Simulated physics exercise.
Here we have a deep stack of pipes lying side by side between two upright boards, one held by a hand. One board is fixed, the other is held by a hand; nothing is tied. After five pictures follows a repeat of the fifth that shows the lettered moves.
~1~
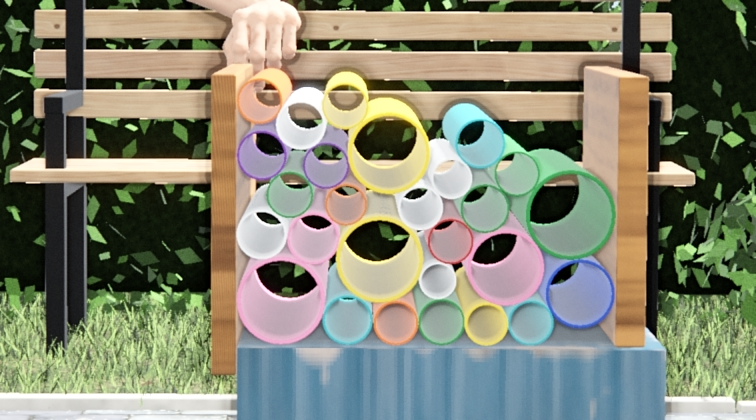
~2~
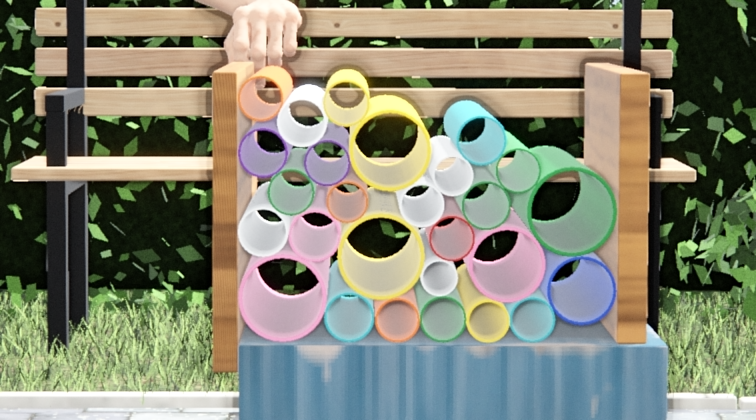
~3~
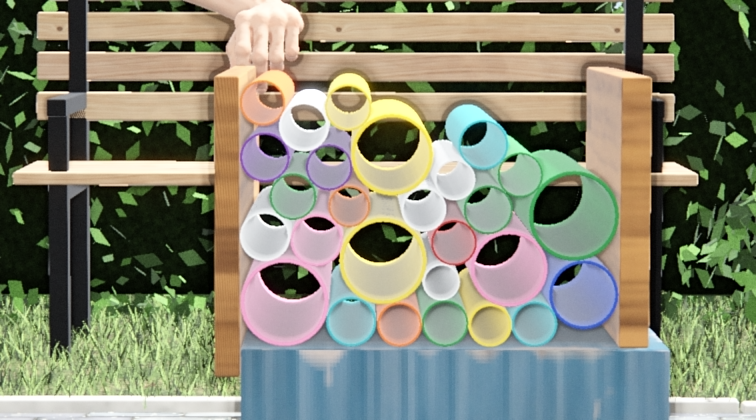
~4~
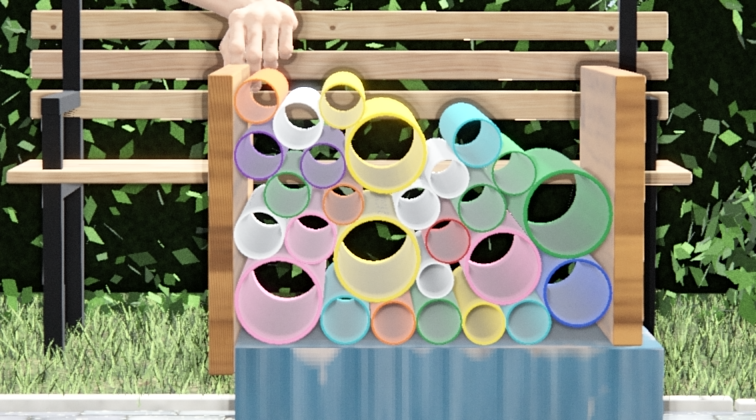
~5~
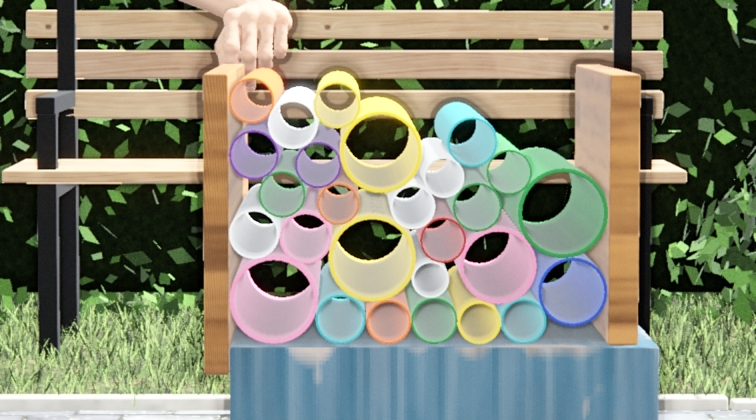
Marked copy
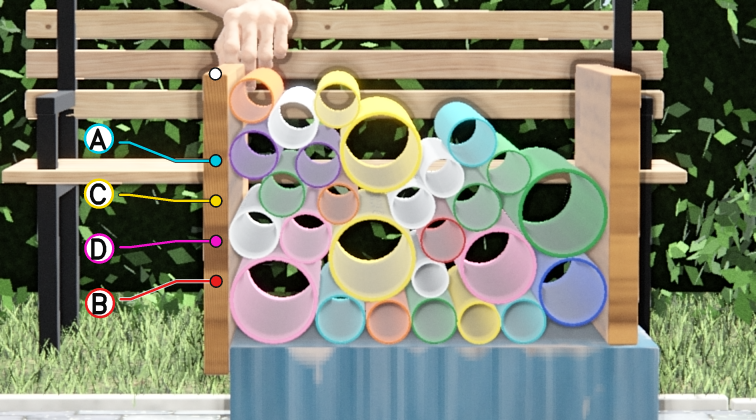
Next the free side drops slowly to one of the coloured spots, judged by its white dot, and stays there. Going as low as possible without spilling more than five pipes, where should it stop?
Lower it to D and no more.
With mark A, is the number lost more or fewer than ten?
At A, fewer than ten.
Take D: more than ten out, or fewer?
At D, fewer than ten.
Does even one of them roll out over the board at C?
Yes.
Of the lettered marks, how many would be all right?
Three of them.
On the marked copy, A at (215, 161); B at (216, 282); C at (216, 201); D at (216, 242); the white dot at (215, 74).
Taking D. A third of the way, top of the board (229, 152).
Two thirds of the way, top of the board (229, 239).
When it is over, top of the board (229, 241), three out over the board.
As for the rest, A one out over the board; B more than five out over the board; C one out over the board.
